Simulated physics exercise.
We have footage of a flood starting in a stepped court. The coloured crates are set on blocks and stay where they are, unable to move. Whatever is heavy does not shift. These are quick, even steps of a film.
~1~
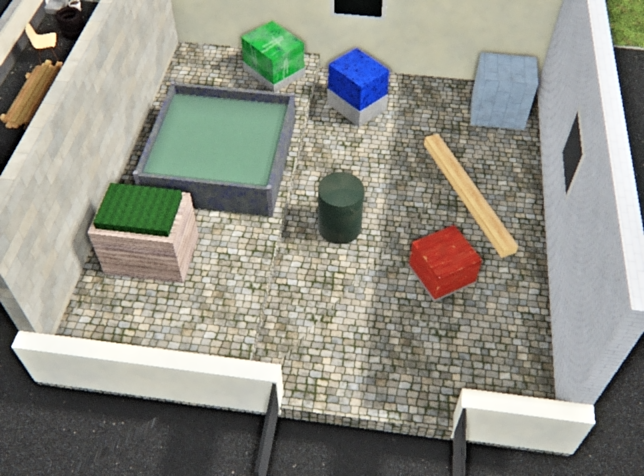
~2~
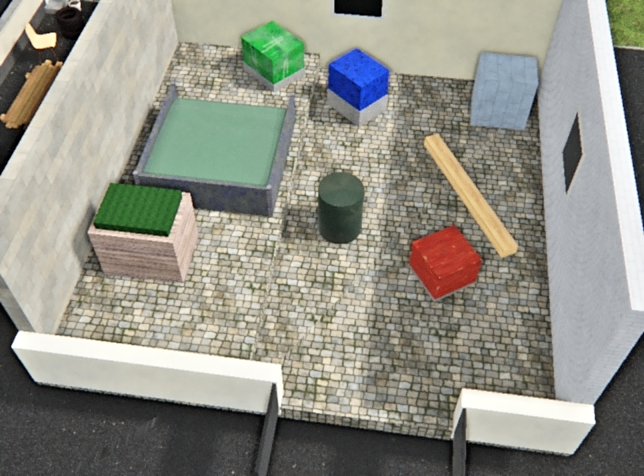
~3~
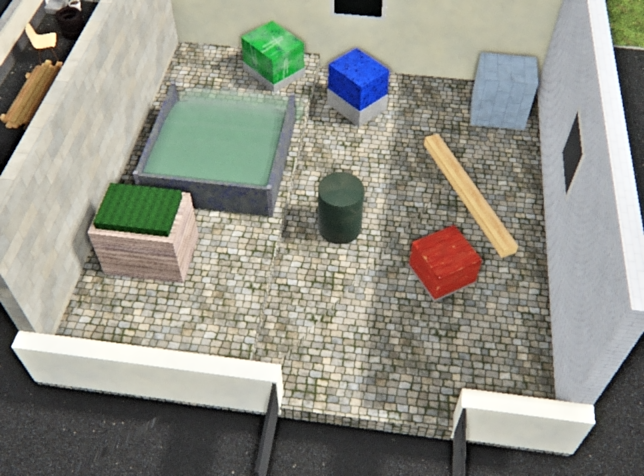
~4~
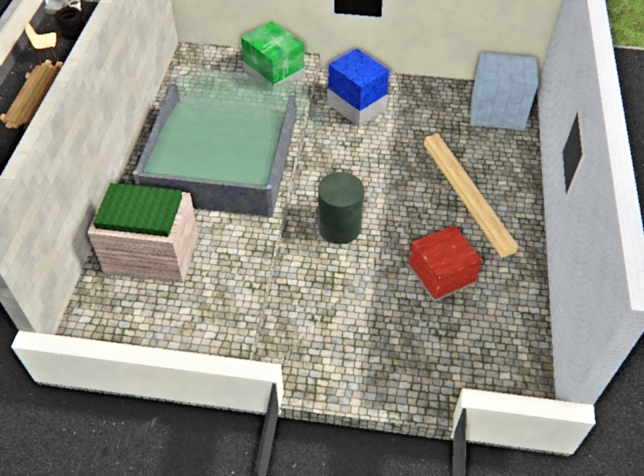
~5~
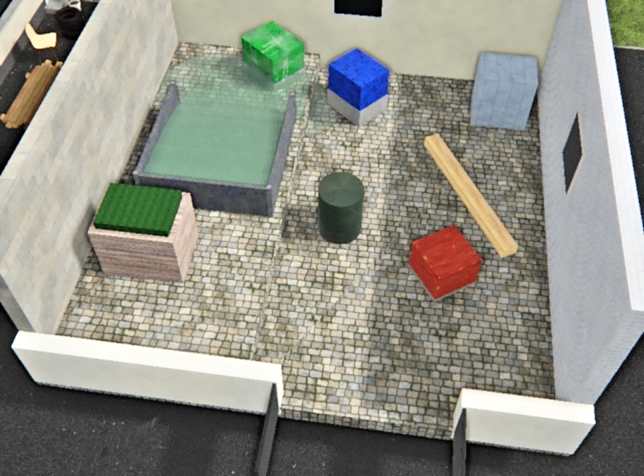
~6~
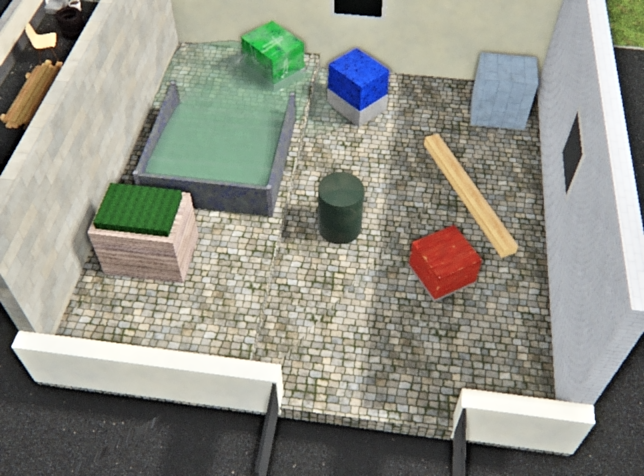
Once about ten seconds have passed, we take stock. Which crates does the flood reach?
Red crate: Touched; green crate: Touched; blue crate: Untouched.
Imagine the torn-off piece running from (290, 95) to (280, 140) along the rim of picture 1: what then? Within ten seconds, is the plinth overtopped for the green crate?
Per crate - green crate: Untouched.
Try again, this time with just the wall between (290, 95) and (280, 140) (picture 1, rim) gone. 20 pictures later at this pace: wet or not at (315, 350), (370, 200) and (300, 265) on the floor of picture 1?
Spared; drenched; spared.
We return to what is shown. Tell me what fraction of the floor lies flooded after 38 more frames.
I reckon around 75 %.
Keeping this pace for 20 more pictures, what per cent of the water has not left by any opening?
That works out to about 100 per cent.
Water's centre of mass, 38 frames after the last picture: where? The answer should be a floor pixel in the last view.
The spot I would choose is (276, 159).
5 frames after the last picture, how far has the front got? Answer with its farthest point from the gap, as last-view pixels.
I'd point to (401, 79).
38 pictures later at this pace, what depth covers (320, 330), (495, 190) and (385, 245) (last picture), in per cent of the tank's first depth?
Going in order, that's 2, 8 and 2 %.
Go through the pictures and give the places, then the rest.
In the first frame, still water in the open tank at (219, 136).
In the second frame, water pours out on the open tank's far side and has run to a hidden place.
In the third frame, the front is at a hidden place, out from the gap on the open tank's far side.
In the fourth frame, the front is at (176, 83), out from the gap on the open tank's far side.
In the fifth frame, the front is at (319, 89), out from the gap on the open tank's far side.
In the sixth frame, the front is at (197, 45), out from the gap on the open tank's far side.
A moment on, water covers 15 % of the floor; the red crate not reached, the green crate water round its plinth, the blue crate water round its plinth.
Next, water covers 20 % of the floor; the red crate not reached, the green crate water round its plinth, the blue crate water round its plinth.
Then, water covers 40 % of the floor; the red crate not reached, the green crate water round its plinth, the blue crate water round its plinth.
Later, water covers 75 % of the floor; the red crate water round its plinth, the green crate water round its plinth, the blue crate water round its plinth.
In the end, water covers 95 % of the floor; the red crate was topped, the green crate was topped, the blue crate stayed above the water.
